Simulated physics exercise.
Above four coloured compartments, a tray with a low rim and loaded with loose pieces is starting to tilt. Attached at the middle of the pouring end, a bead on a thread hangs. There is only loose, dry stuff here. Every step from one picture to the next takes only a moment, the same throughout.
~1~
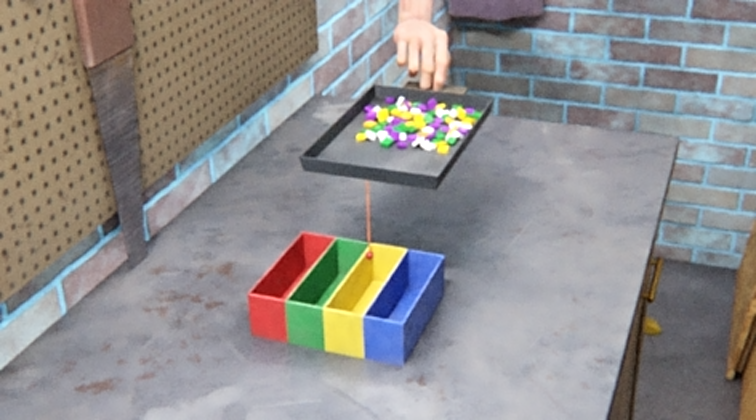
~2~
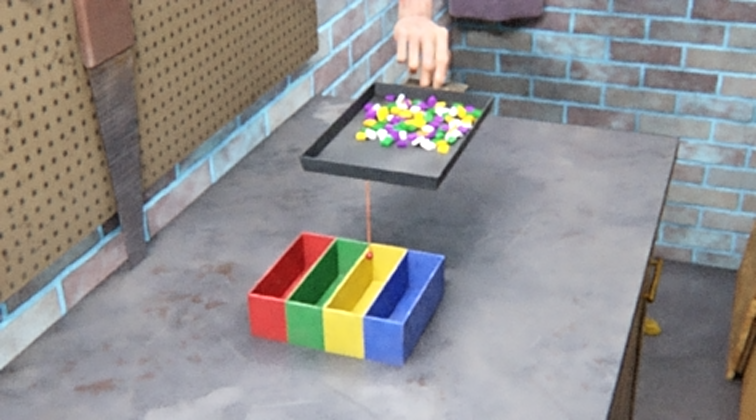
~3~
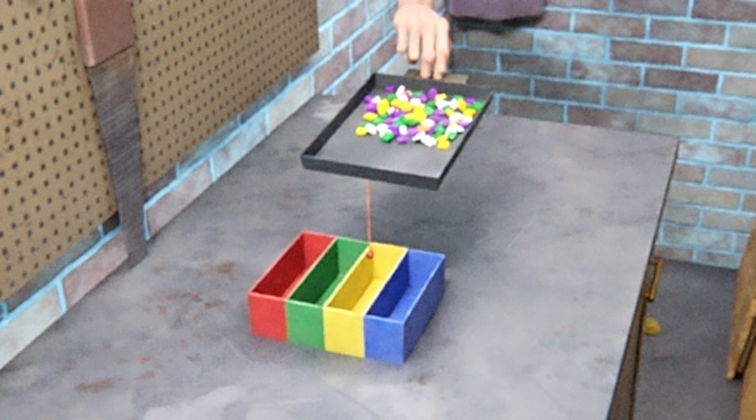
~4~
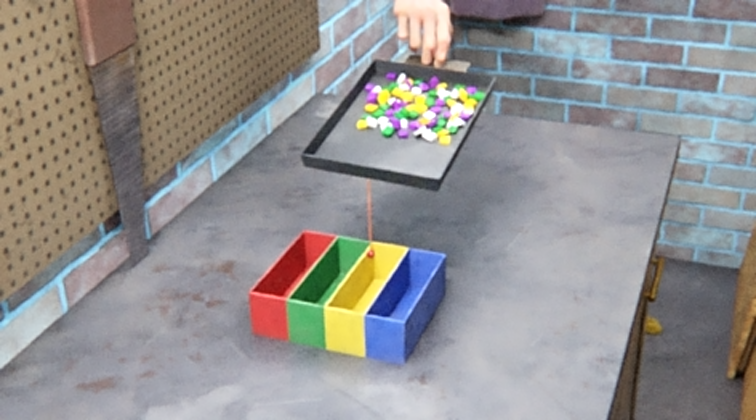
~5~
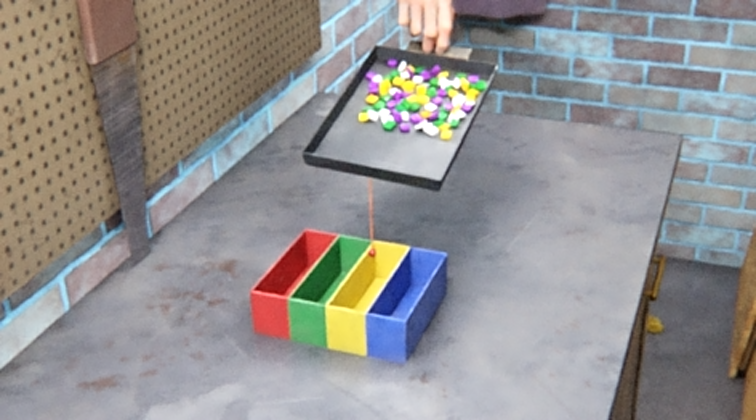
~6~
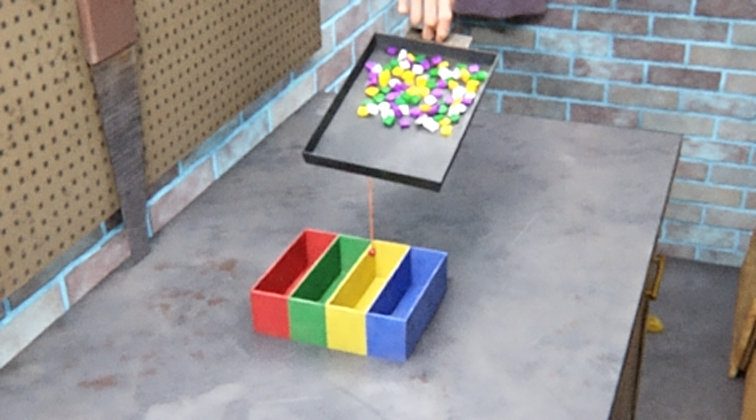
A black tray of small purple, yellow, green and white pieces starts out nearly level above a box with red, green, yellow and blue compartments. A hand at its far side raises that end steadily, tilting the tray toward its near edge, while the pieces stay clustered toward the back and a red thread hangs below.
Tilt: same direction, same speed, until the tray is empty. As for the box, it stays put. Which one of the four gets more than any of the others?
Most: Blue.
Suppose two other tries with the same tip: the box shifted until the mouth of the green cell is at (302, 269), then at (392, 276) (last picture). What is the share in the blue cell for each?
It comes to roughly 30 per cent in one try and roughly 0 per cent in the next.
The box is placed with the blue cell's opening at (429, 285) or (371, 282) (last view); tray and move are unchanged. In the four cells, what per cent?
The first yields 90 per cent and the second 30 per cent.
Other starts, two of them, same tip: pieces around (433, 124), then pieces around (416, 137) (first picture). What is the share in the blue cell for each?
From the first start you get 50 in a hundred, from the second 50 in a hundred.
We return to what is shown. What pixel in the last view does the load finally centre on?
(405, 328).
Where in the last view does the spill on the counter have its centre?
Roughly at (443, 340).
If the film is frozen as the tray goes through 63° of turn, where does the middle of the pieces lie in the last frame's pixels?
Centre estimate: (413, 166).
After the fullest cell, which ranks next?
The yellow one.
Just after the last frame, tray tipped steeply; almost all on the tray; just a few falling or outside the box.
A moment on, tray tipped past a quarter turn; roughly two thirds on the tray; about a tenth in the blue cell; just a few in the yellow cell; just a few in the green cell; about a tenth falling or outside the box.
Further on, tray tipped past a quarter turn; roughly half in the blue cell; roughly a quarter in the yellow cell; about a tenth in the green cell; roughly a third falling or outside the box.
When it is over, tray tipped past a quarter turn; roughly half in the blue cell; roughly a quarter in the yellow cell; about a tenth in the green cell; not one in the red cell; roughly a third outside the box.
